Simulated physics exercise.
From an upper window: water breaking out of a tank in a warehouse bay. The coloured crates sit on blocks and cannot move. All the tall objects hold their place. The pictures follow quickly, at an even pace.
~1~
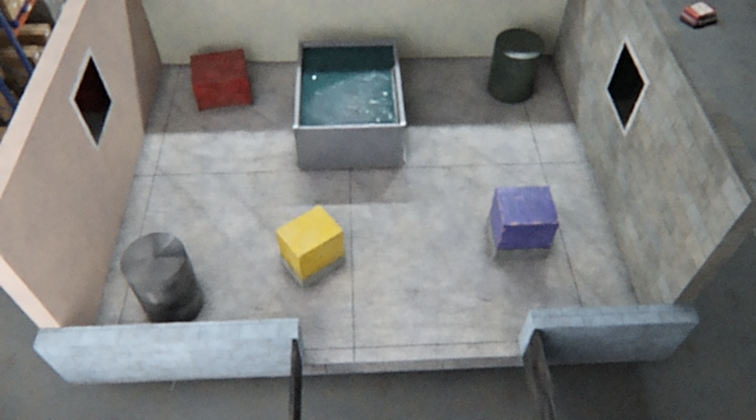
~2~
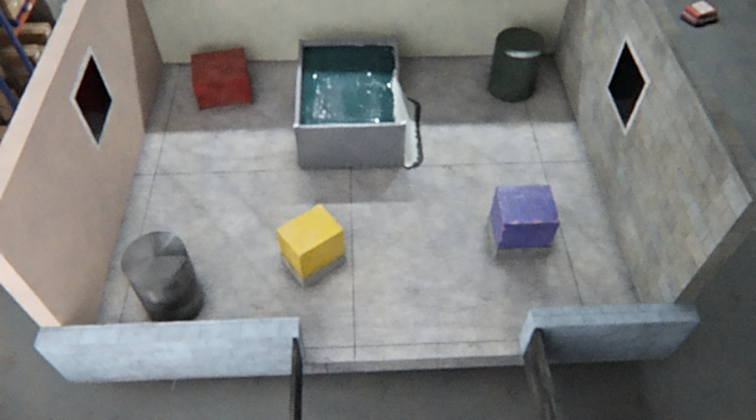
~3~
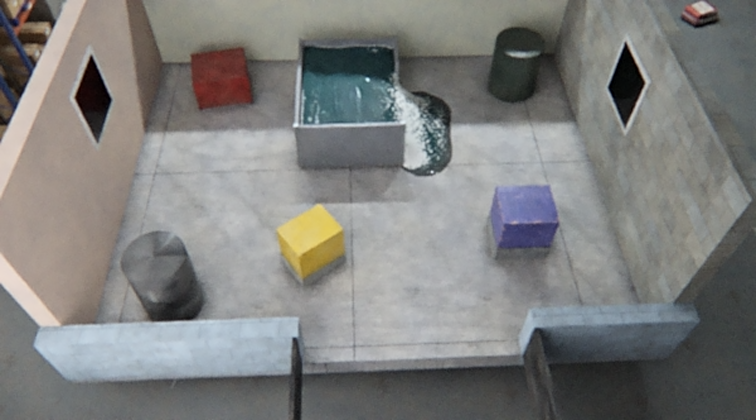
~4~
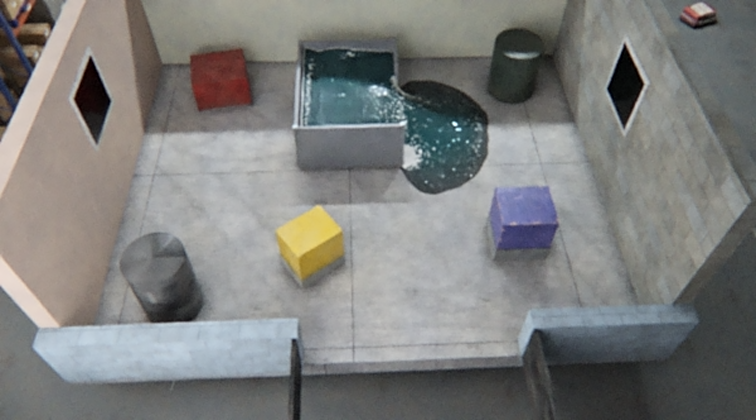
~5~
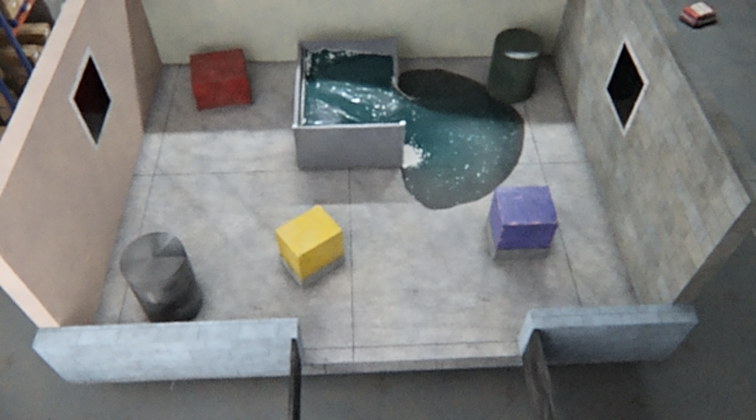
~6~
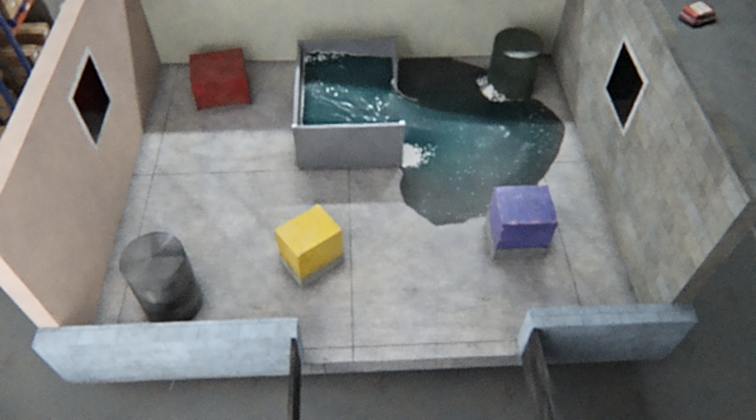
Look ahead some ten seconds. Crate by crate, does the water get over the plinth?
One by one: The yellow crate escapes dry; the red crate is wetted; the blue crate escapes dry.
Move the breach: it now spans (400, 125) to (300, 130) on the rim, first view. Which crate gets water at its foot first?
It is the yellow crate.
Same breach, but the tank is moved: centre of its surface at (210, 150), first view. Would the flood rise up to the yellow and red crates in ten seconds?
One by one: The yellow crate is soaked, the red crate gets wet.
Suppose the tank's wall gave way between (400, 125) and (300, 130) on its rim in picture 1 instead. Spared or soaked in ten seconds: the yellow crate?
Yellow crate takes water.
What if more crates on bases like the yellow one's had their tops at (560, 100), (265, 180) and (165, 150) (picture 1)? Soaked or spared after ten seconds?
As listed: Is wetted, is safe, is safe.
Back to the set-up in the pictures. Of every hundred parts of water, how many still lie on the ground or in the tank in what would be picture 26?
Some 100 per cent.
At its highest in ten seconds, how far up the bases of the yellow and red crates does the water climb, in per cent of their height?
About 50 and 290 per cent.
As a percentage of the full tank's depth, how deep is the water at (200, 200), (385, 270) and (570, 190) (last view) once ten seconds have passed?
In that order: 8, 8 and 8 per cent.
A moment on, water covers 30 % of the floor; the yellow crate not reached, the red crate not reached, the blue crate water round its plinth.
Next, water covers 35 % of the floor; the yellow crate not reached, the red crate not reached, the blue crate water round its plinth.
Then, water covers 45 % of the floor; the yellow crate not reached, the red crate not reached, the blue crate water round its plinth.
Later, water covers 75 % of the floor; the yellow crate water round its plinth, the red crate water round its plinth, the blue crate water round its plinth.
In the end, water covers 100 % of the floor; the yellow crate stayed above the water, the red crate was topped, the blue crate stayed above the water.
